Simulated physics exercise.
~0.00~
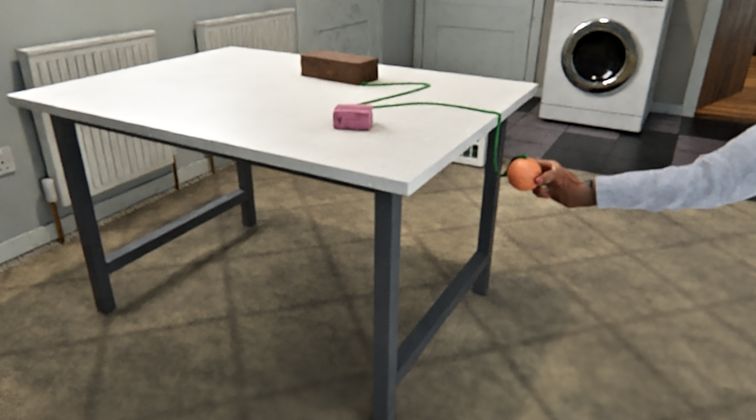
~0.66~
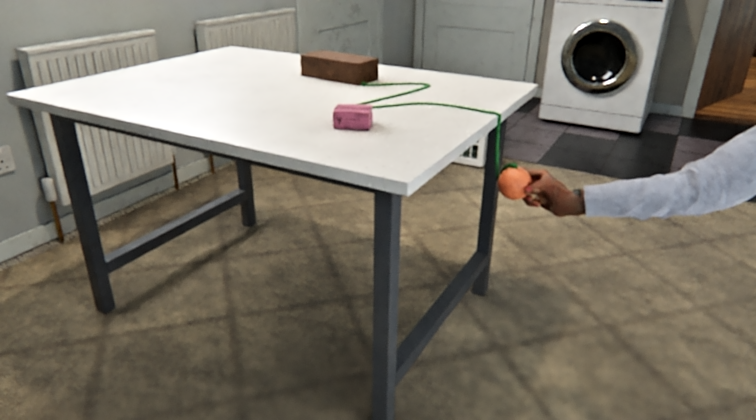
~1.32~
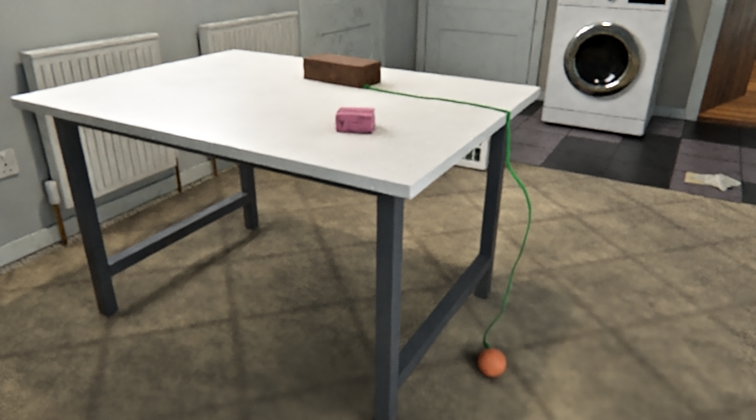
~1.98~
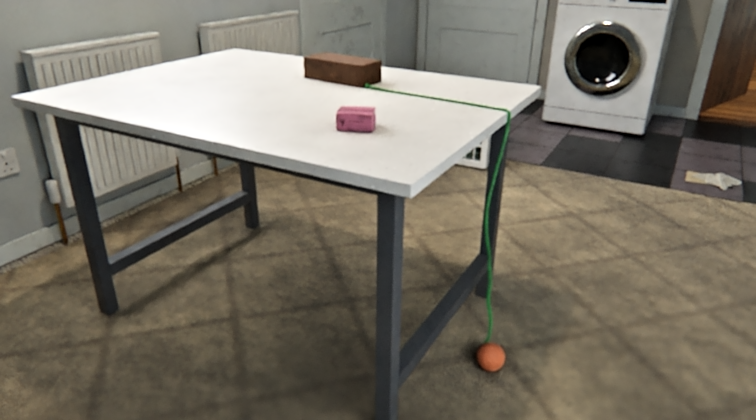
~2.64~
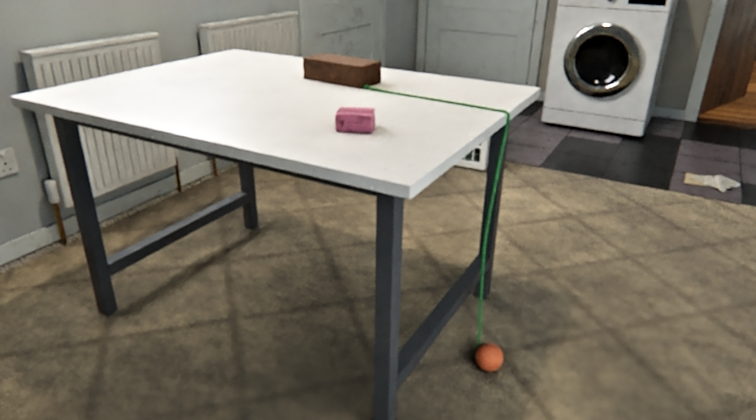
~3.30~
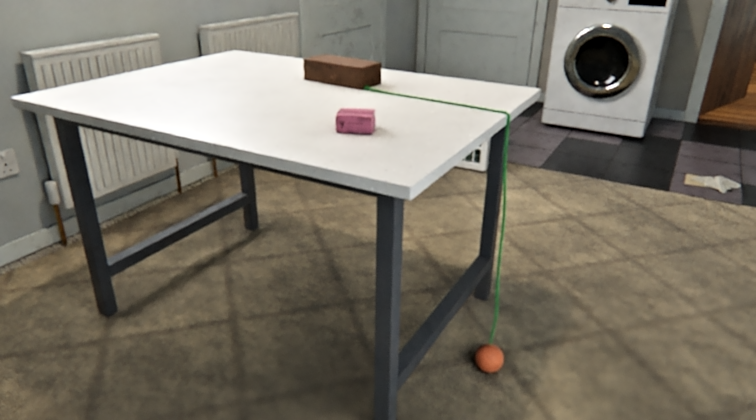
In the video, a hand holds an orange tied to a green ribbon beside a white table, where a brown brick and a pink box sit, then releases it and withdraws. The orange drops to the floor and stays there, while the brick and box remain on the table.
